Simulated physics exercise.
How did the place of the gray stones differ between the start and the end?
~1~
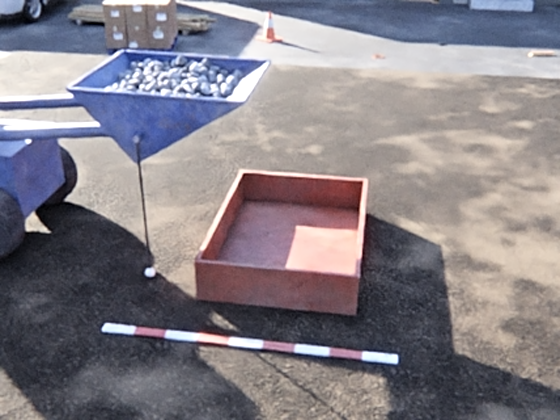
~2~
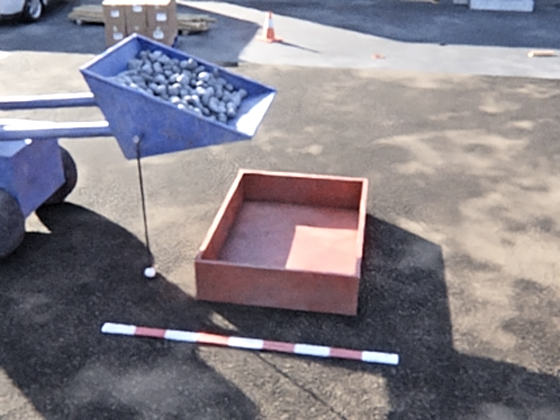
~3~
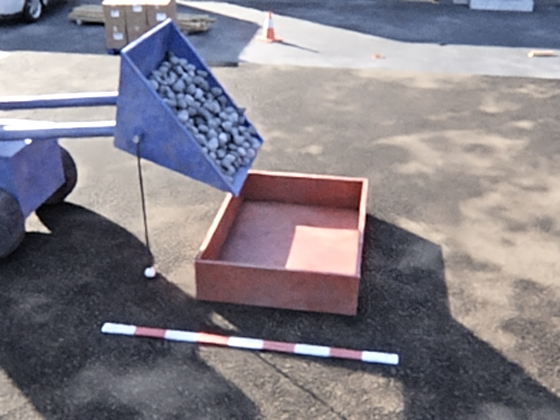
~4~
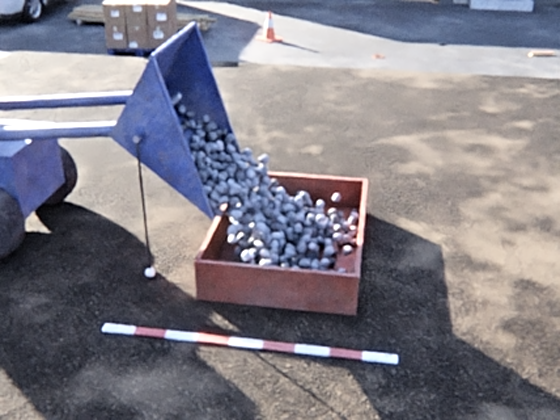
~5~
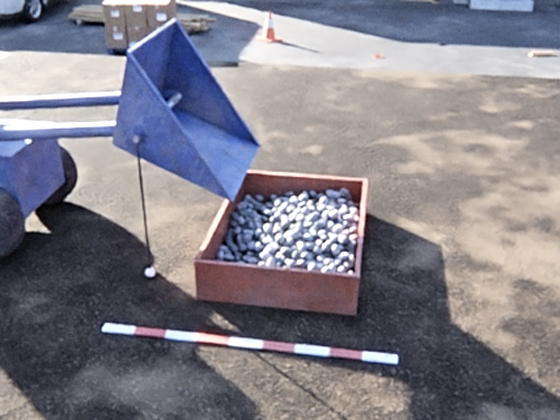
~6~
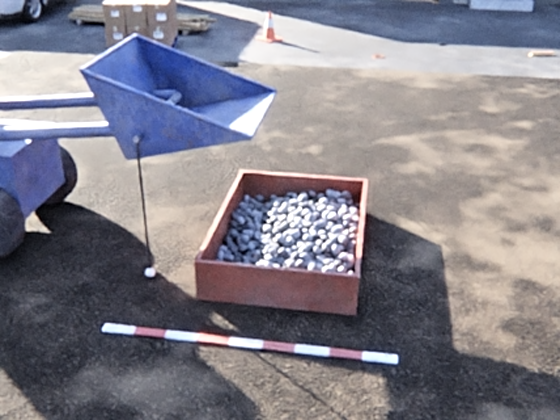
At the start the stones were heaped in the raised blue bucket, and by the end they lay lower and farther right, inside the reddish box on the ground.
